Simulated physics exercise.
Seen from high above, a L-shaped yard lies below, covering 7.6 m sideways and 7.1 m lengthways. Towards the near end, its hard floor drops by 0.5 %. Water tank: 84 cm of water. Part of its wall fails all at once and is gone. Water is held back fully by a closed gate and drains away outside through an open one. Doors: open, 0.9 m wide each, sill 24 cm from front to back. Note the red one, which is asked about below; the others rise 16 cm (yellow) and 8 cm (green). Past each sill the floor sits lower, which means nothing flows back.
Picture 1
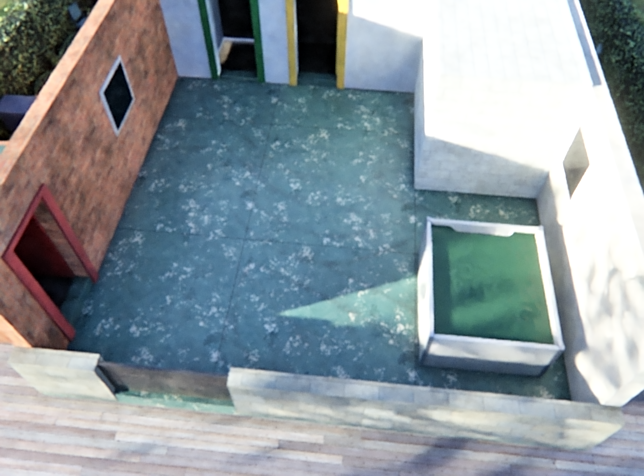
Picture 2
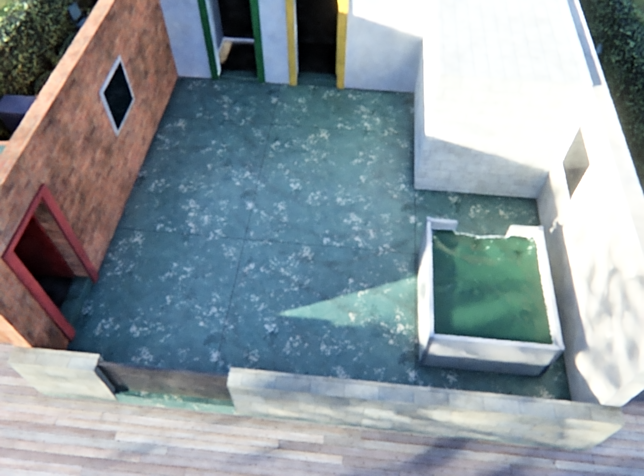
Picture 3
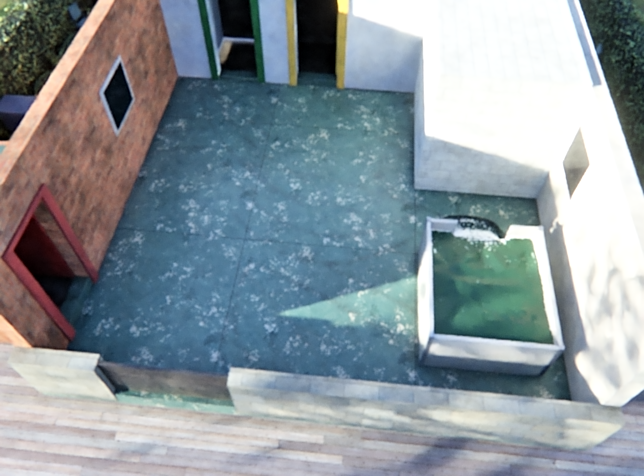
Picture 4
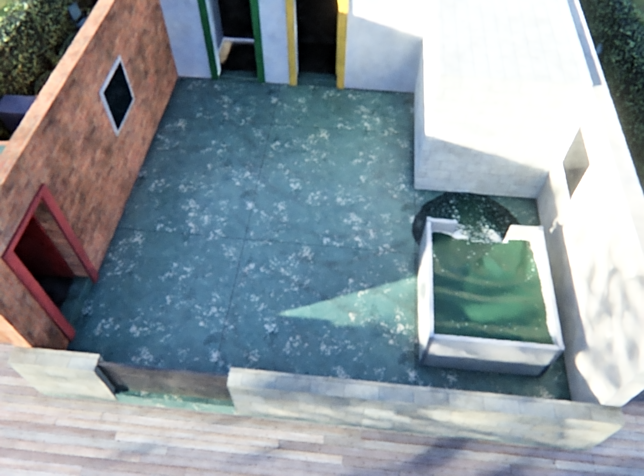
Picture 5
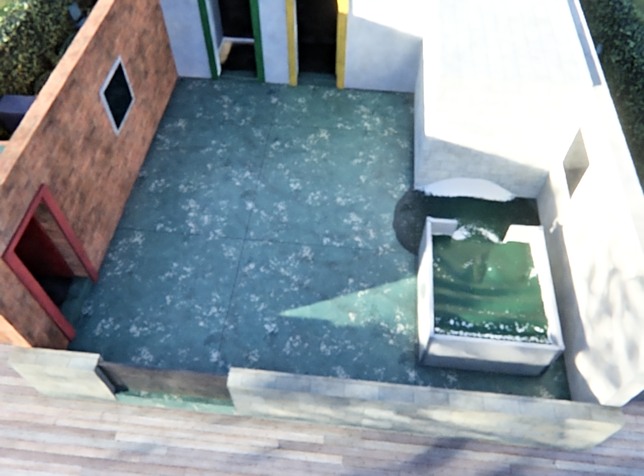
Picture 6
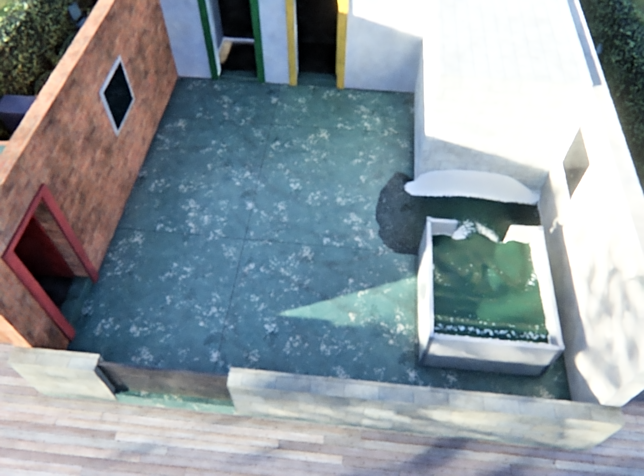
A walled yard with a dark green floor stayed still while a gap opened in the far side of its white water tank, and water poured out, spreading back to the white wall and leftward.
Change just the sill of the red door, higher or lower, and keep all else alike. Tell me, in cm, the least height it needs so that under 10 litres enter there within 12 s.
Around 12.5 cm at the least.
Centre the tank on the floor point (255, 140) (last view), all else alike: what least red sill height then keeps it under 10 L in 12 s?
With that change, some 7.5 centimetres.
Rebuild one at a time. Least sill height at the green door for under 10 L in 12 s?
For the green door, about 4.5 cm.
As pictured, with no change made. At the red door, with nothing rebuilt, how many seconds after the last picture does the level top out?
Roughly at 6.5 s.
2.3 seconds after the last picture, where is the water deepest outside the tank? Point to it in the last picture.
Look close to (572, 412).
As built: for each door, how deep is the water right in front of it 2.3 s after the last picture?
Door depths (cm): Yellow = 0, red = 0, green = 0.
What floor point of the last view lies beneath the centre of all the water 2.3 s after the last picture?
The water's centre is at about (440, 259).
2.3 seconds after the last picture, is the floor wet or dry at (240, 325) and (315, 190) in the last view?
In order, the two points are bone dry and soaked.
Then, 0.7 s after the last picture water covers 15 % of the floor, deepest (56 cm) near (536, 202); it has not reached the red door.
Then, 2.3 s after the last picture water covers 55 % of the floor, deepest (44 cm) near (572, 412); it has not reached the red door.
Then, 11.3 s after the last picture water covers 95 % of the floor, deepest (11 cm) near (574, 425); 8 cm at the red door, 0 litres in over its 20 cm sill.
At the red door as built, the water peaked near 16 cm, 6.5 s after the last picture.
Run again over the same 12 s with other heights there, 20 litres in over 10.5 cm, 5 litres over 14 cm. The limit of 10 litres is kept from about 12.5 cm up.
